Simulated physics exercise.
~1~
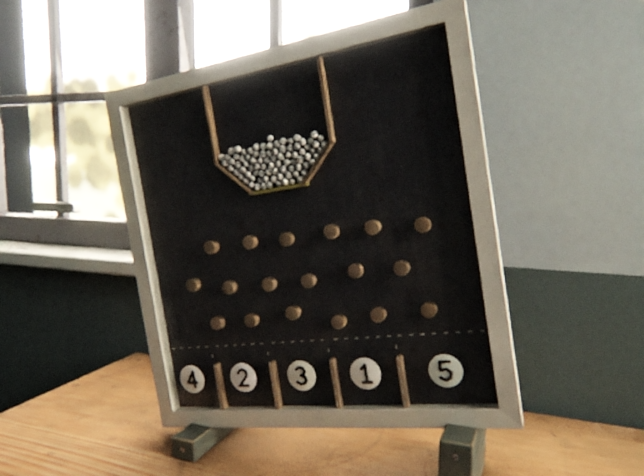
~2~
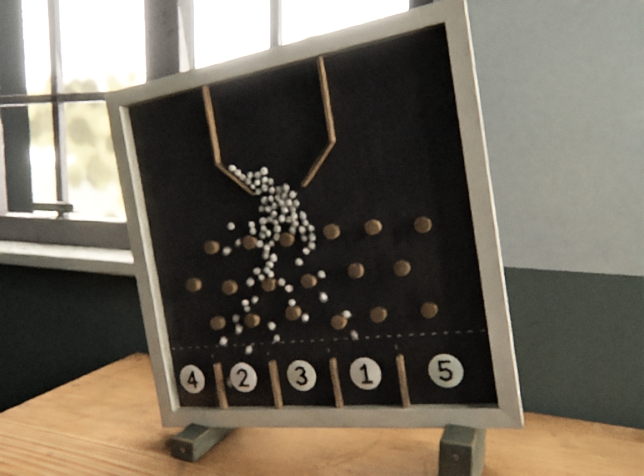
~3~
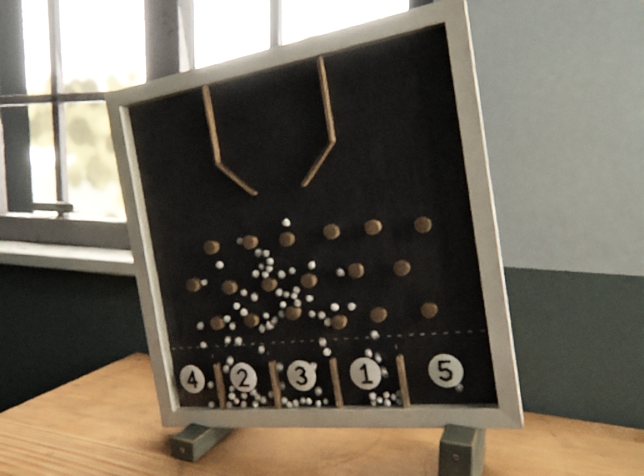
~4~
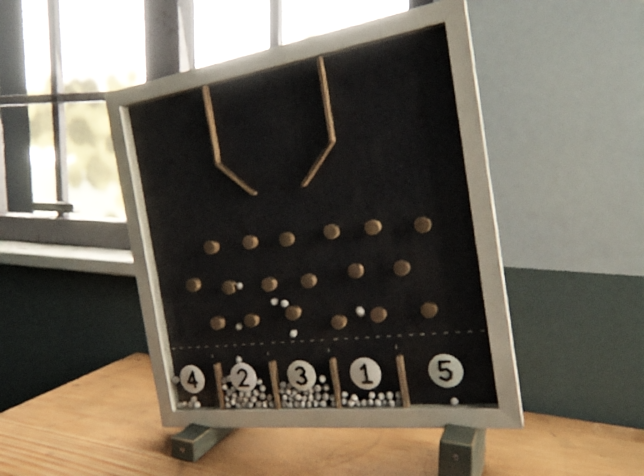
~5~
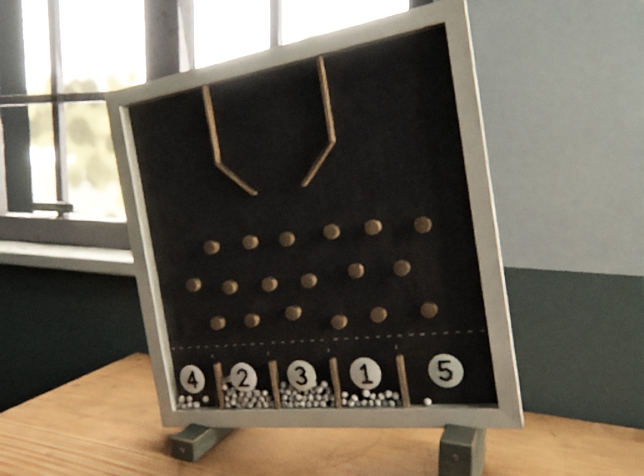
To begin with, small pale pills sit heaped in a hopper near the top of a dark, tilted display case on a wooden table, above three rows of brown pegs and five numbered bins. The bottom of the hopper opens, and the pills pour down in a stream. They scatter among the pegs, spreading left and right as the first ones reach the bins. The hopper empties, and only a few stragglers remain among the pegs. Finally, all lie at the bottom, mostly in bins two and three, with fewer in one, a few in four and a lone pill in five.
